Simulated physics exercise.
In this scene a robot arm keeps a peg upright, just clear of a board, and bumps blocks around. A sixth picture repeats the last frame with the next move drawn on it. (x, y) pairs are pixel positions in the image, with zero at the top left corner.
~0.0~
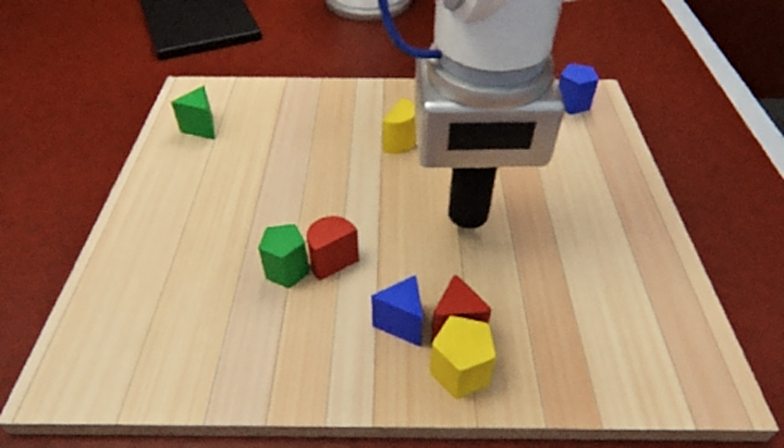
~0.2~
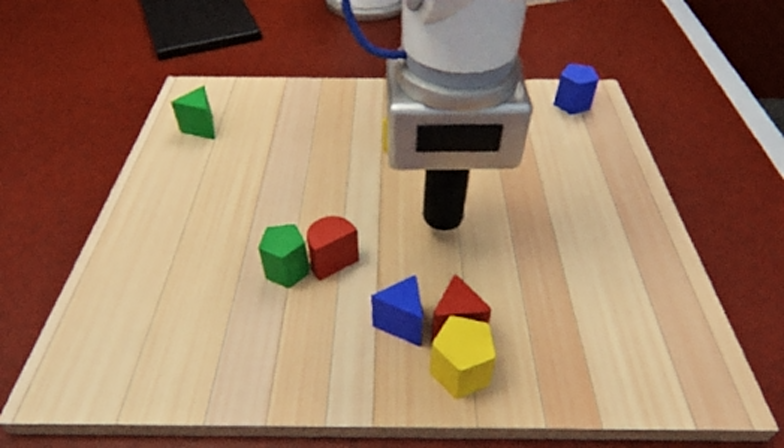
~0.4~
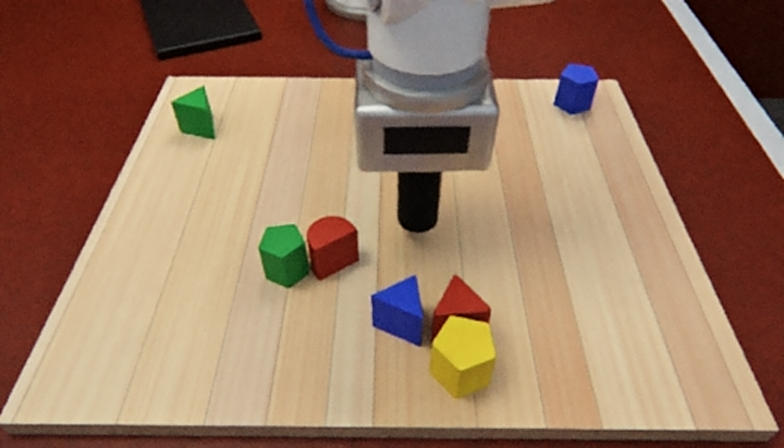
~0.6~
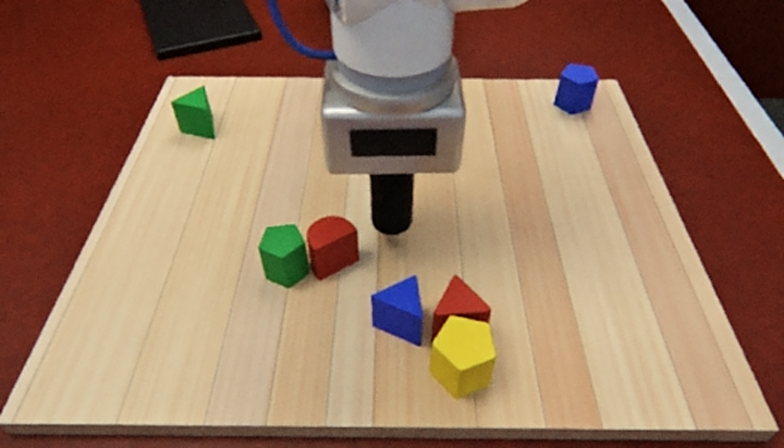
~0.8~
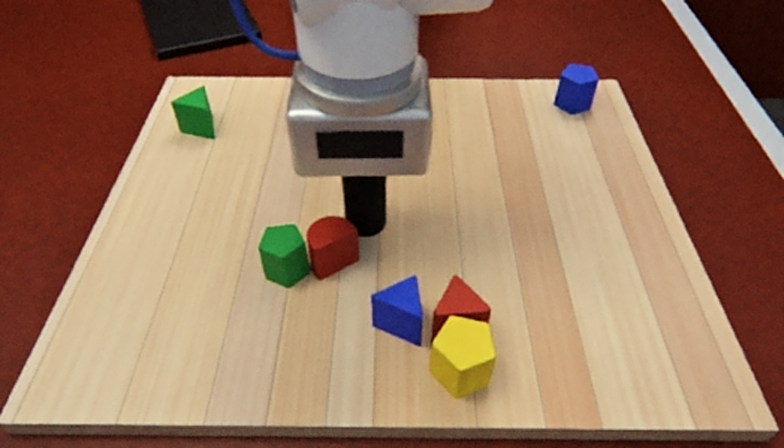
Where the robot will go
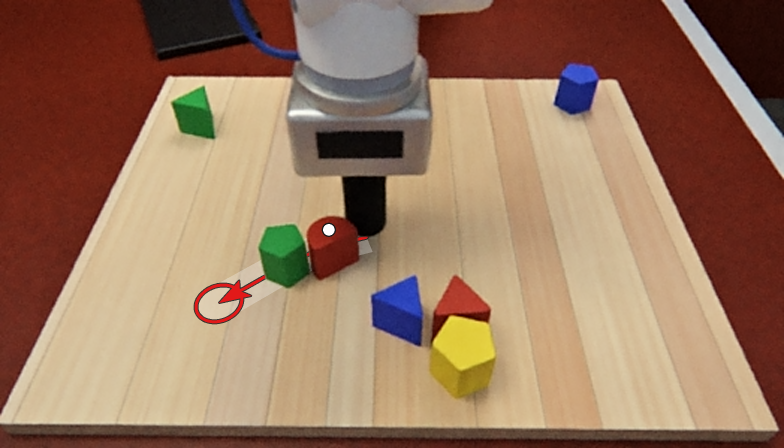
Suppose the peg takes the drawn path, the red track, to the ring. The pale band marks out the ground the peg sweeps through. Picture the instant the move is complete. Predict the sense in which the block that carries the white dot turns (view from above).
Viewed from the top, it goes anticlockwise.
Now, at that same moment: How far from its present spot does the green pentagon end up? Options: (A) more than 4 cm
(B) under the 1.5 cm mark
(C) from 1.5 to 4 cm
A - more than 4 cm.
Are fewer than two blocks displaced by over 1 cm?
It seems not.
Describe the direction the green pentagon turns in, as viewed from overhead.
It spins clockwise.
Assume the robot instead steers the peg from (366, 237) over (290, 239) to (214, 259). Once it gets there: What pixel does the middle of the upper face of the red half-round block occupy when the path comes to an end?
It comes to (308, 240).
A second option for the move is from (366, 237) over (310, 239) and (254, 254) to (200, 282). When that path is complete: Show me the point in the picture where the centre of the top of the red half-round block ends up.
If I read the scene right, the answer is (306, 241).
The line goes from (366, 237) via (292, 262), ending at (219, 303); the dot is on the red half-round block.
On the path given first. One third of the way, peg (314, 238); green pentagon (249, 251), turned 70° clockwise; red half-round block (294, 254), turned 50° anticlockwise.
Two thirds of the way, peg (264, 262); green pentagon (217, 267), turned 105° clockwise; red half-round block (275, 280), turned 95° anticlockwise.
At the end, peg (214, 290); green pentagon (159, 291), turned 120° clockwise; red half-round block (275, 281), turned 100° anticlockwise.
